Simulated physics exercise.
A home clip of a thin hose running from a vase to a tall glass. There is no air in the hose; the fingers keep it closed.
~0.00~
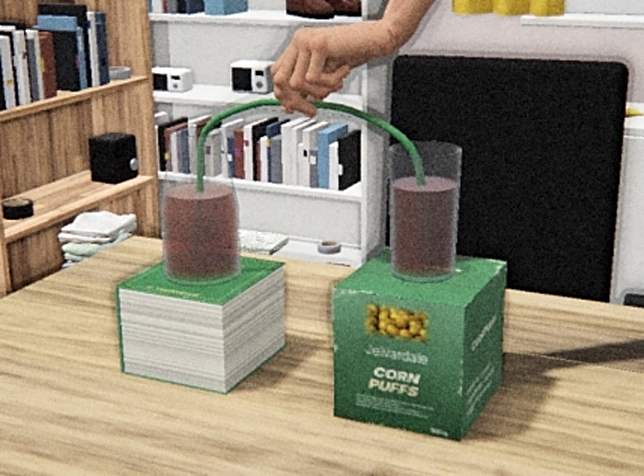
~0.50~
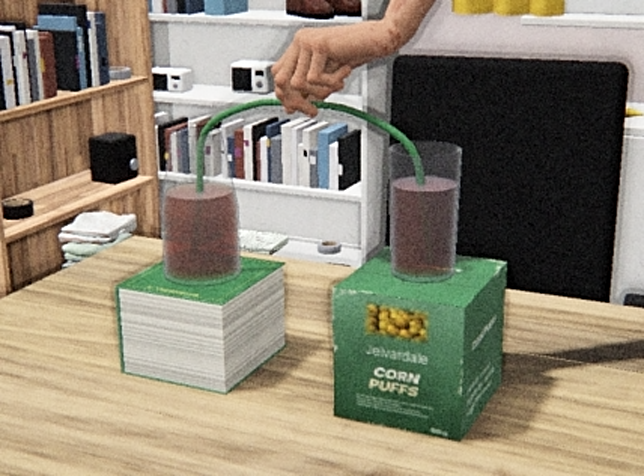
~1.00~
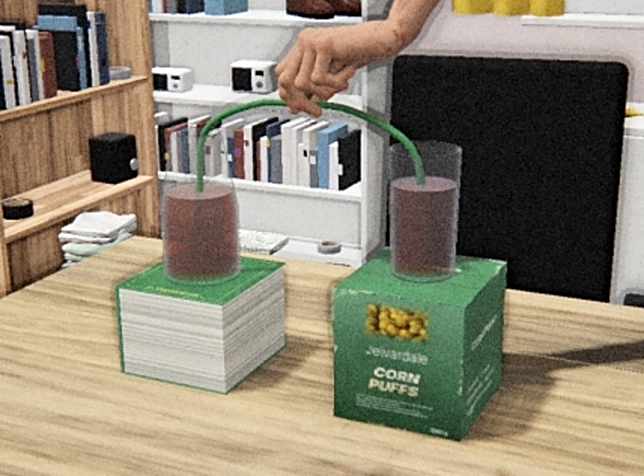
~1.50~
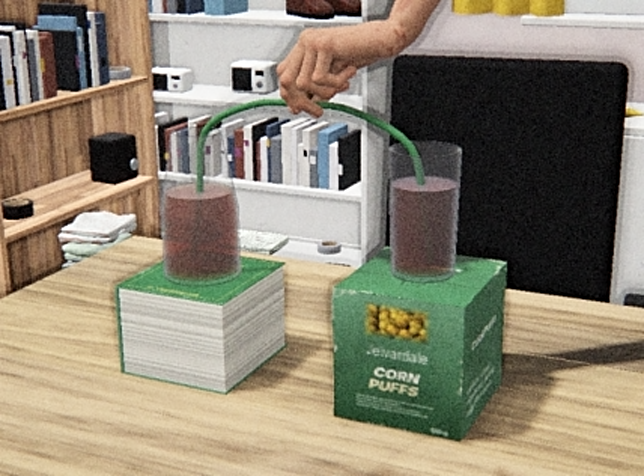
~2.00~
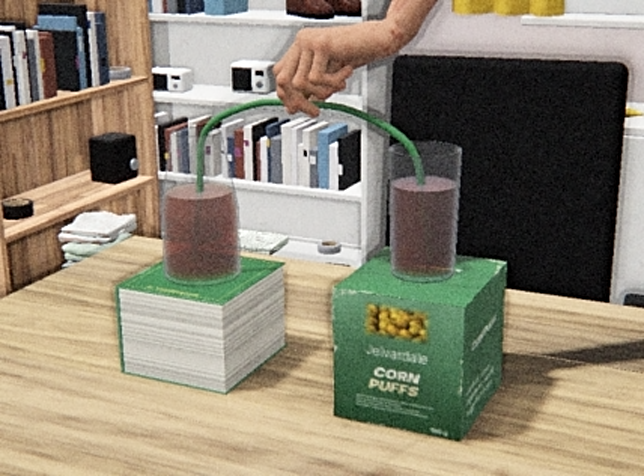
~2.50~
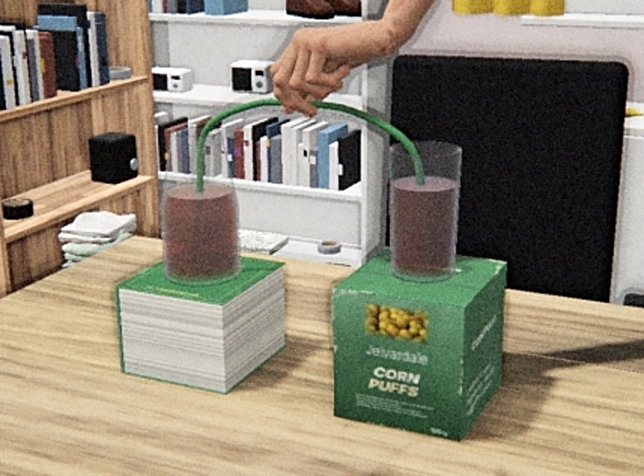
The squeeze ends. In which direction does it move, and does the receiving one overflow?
Flow is into the left one, and the taker stays below its rim.
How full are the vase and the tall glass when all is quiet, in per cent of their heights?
First 65 %, second 55 %.
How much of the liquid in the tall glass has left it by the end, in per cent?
About 25 per cent.
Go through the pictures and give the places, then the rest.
In the first frame, the hose is pinched; vase (200, 202) about half full, up on the thick book; tall glass (424, 209) about two thirds full, up on the packet.
The second frame shows nothing flows; vase about half full, surface at (199, 191); tall glass about two thirds full, surface at (425, 184).
The third frame shows fingers on the hose; vase (200, 202) about half full; tall glass (424, 209) about two thirds full.
The fourth frame shows still shut; vase about half full, surface at (199, 191); tall glass about two thirds full, surface at (425, 184).
In the fifth frame, the hose is pinched; vase (200, 202) about half full, up on the thick book; tall glass (424, 209) about two thirds full, up on the packet.
The sixth frame shows nothing flows; vase about half full, surface at (199, 191); tall glass about two thirds full, surface at (425, 184).
After 8.0 s, the vase is about two thirds full; the tall glass is about two thirds full.
After 45.0 s, the vase is about two thirds full; the tall glass is about half full; the two surfaces are level.
